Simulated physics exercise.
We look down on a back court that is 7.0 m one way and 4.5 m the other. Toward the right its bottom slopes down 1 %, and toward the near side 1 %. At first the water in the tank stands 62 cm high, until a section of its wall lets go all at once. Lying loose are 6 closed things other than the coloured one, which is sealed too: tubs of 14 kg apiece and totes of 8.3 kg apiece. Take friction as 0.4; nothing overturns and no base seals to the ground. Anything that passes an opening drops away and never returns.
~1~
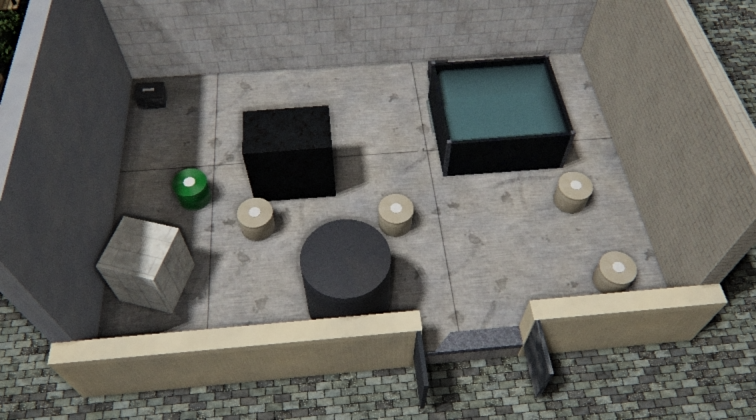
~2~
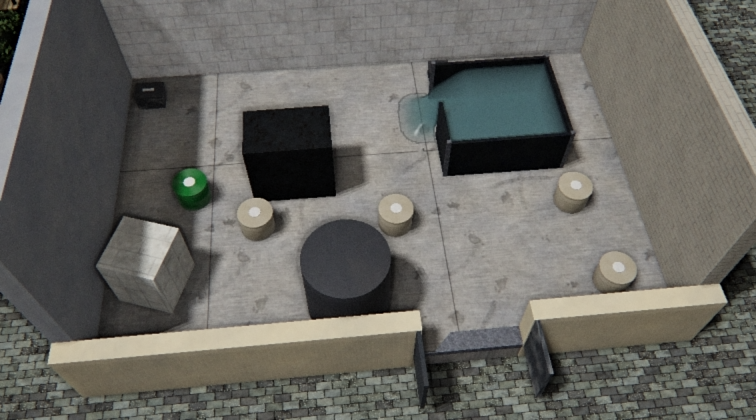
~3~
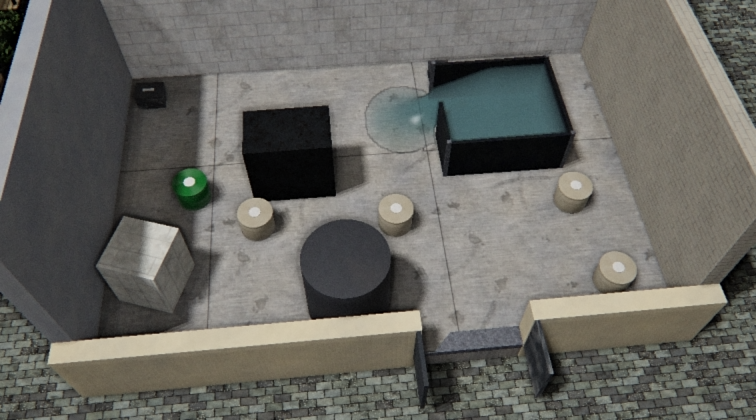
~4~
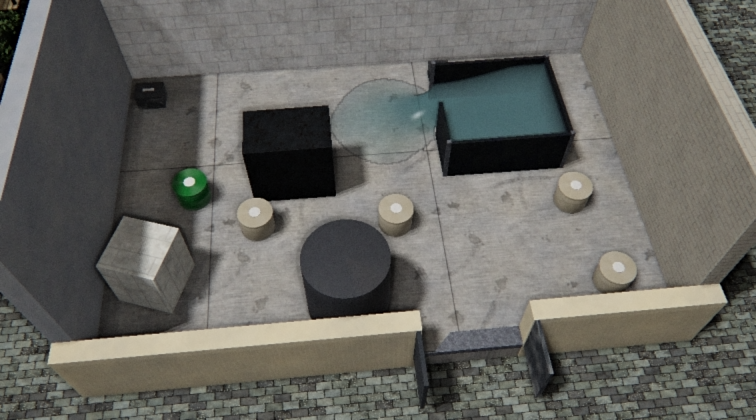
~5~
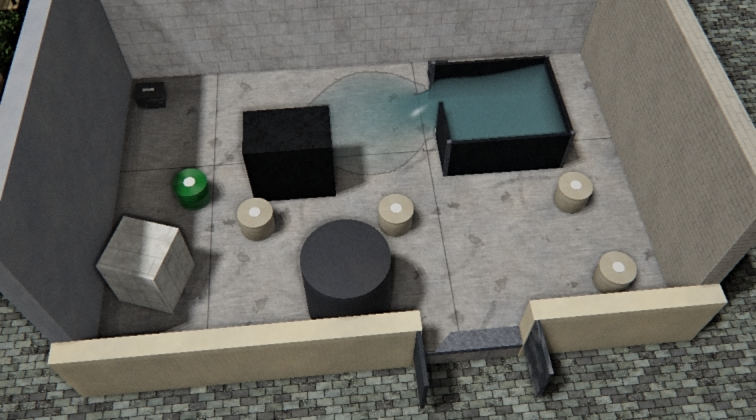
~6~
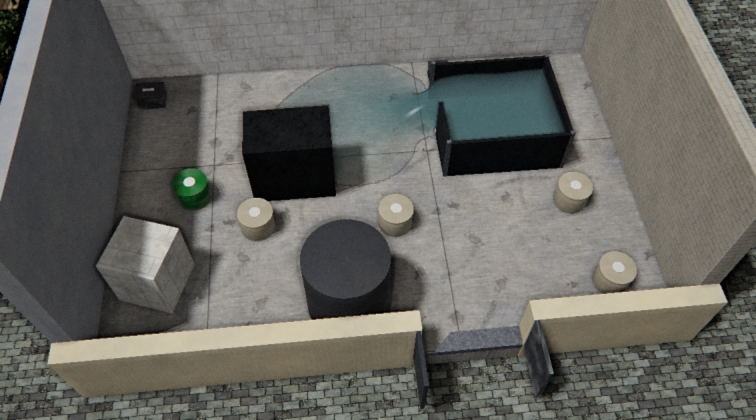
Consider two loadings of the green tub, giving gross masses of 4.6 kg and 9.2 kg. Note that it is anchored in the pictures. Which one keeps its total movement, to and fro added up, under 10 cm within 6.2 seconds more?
The answer is that neither loading works.
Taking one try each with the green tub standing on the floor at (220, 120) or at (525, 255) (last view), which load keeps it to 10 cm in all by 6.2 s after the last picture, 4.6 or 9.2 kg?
Well, nothing does it for the first, the little one does for the second.
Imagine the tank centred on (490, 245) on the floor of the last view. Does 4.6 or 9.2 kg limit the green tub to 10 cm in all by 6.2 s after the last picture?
Then the outcome is clear: Not even the heavier works.
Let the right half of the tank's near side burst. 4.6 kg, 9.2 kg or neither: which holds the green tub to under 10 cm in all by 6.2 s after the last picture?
Well, in that case the light one does it.
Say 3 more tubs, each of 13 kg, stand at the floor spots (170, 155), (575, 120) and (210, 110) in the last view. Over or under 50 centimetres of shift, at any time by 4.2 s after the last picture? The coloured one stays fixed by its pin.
In that order: Over, under, more.
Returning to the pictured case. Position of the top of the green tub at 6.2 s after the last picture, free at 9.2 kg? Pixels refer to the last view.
Somewhere around (224, 201), I'd say.
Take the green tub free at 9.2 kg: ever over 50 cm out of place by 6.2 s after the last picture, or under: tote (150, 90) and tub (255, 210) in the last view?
Taking them as listed: Beyond and not beyond.
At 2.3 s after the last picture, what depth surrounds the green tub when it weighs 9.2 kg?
Something like 1 centimetres.
Then, 0.6 s after the last picture the green tub would be 0 cm from its start with 4.6 kg and 0 cm from its start with 9.2 kg; 0 cm of water round it then.
Then, 2.3 s after the last picture the green tub would be 0 cm from its start with 4.6 kg and 0 cm from its start with 9.2 kg; 1 cm of water round it then.
Then, 4.2 s after the last picture the green tub would be 60 cm from its start with 4.6 kg and 47 cm from its start with 9.2 kg; 4 cm of water round it then.
Then, 6.2 s after the last picture the green tub would be 61 cm from its start with 4.6 kg and 59 cm from its start with 9.2 kg; 8 cm of water round it then.
